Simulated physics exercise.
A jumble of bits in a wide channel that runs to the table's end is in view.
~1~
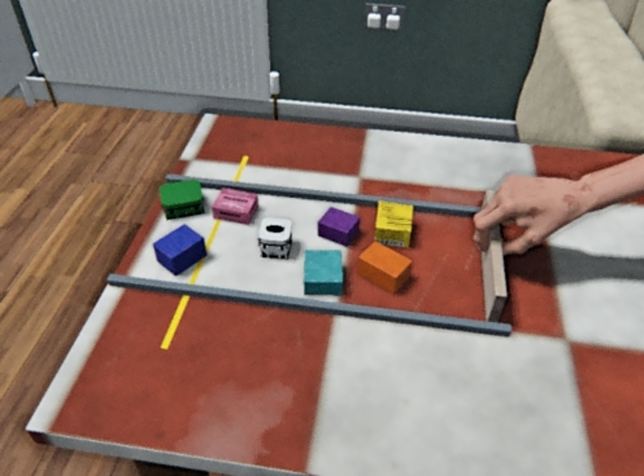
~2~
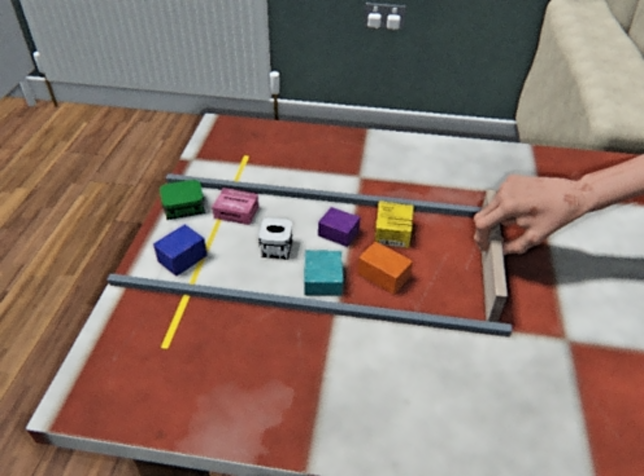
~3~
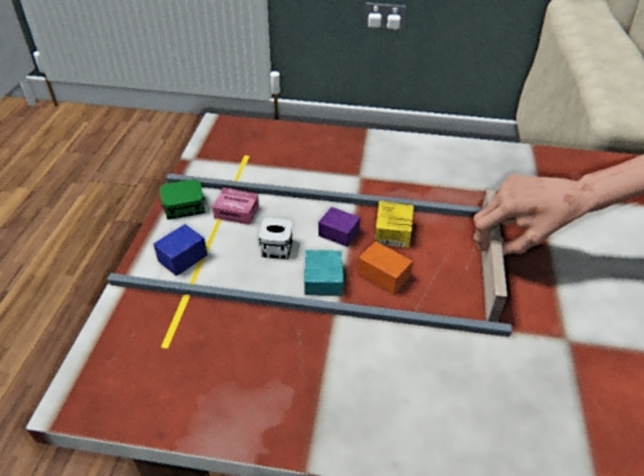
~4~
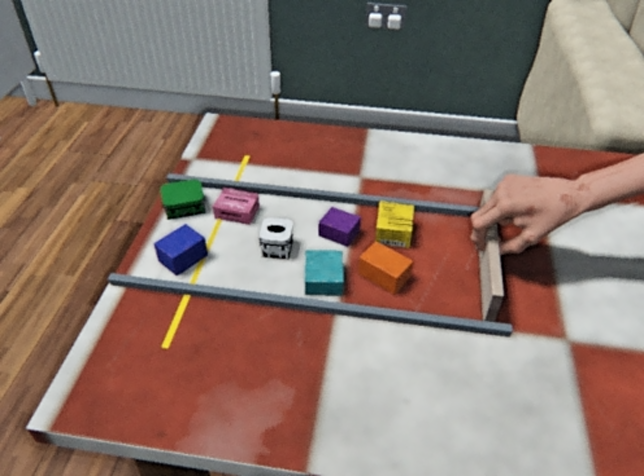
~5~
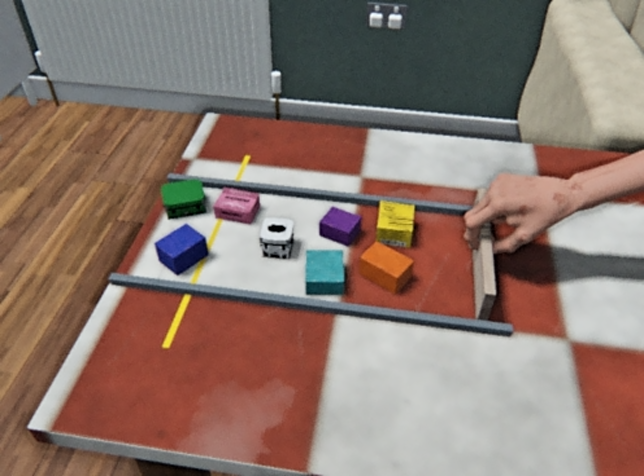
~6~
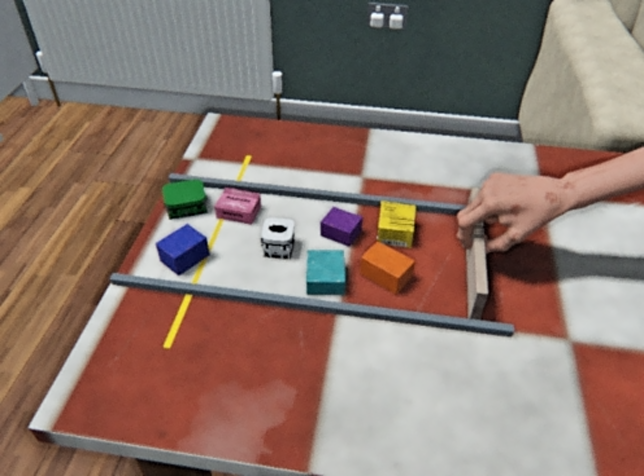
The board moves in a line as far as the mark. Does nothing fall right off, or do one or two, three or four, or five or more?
One or two fall off.
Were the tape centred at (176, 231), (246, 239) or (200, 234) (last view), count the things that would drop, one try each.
5, 1, 2.
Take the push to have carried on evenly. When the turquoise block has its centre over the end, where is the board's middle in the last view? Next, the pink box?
First it's close to (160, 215), next close to (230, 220).
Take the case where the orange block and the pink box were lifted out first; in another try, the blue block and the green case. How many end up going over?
1 in the first try, 1 in the second.
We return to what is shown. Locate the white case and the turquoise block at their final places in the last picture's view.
First: About (168, 223); second: About (174, 261).
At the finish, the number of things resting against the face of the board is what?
Contact count: 3.
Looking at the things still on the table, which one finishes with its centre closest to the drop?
I'd say the blue block.
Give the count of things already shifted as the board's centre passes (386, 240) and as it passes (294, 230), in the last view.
Moved so far: 4, later 7.
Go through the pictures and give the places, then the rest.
The first frame shows green case (182, 200); blue block (180, 250); pink box (236, 206); board (491, 253); tape (212, 236).
The second frame shows blue block (181, 250); yellow box (394, 224).
The third frame shows pink box (236, 206); board (492, 253).
The fourth frame shows green case (183, 200); turquoise block (324, 272).
The fifth frame shows blue block (182, 249); white case (277, 238).
The sixth frame shows green case (185, 200); blue block (183, 249); pink box (238, 206); board (475, 251); tape (215, 235).
A little later, none off yet; green case at rest near (185, 200); blue block at rest near (183, 249); pink box at rest near (238, 206).
Next, none off yet; green case moving near (177, 199); blue block at rest near (183, 249); pink box shifted a little near (216, 204).
When it is over, the number that fall off is one or two; down, pink box and green case.
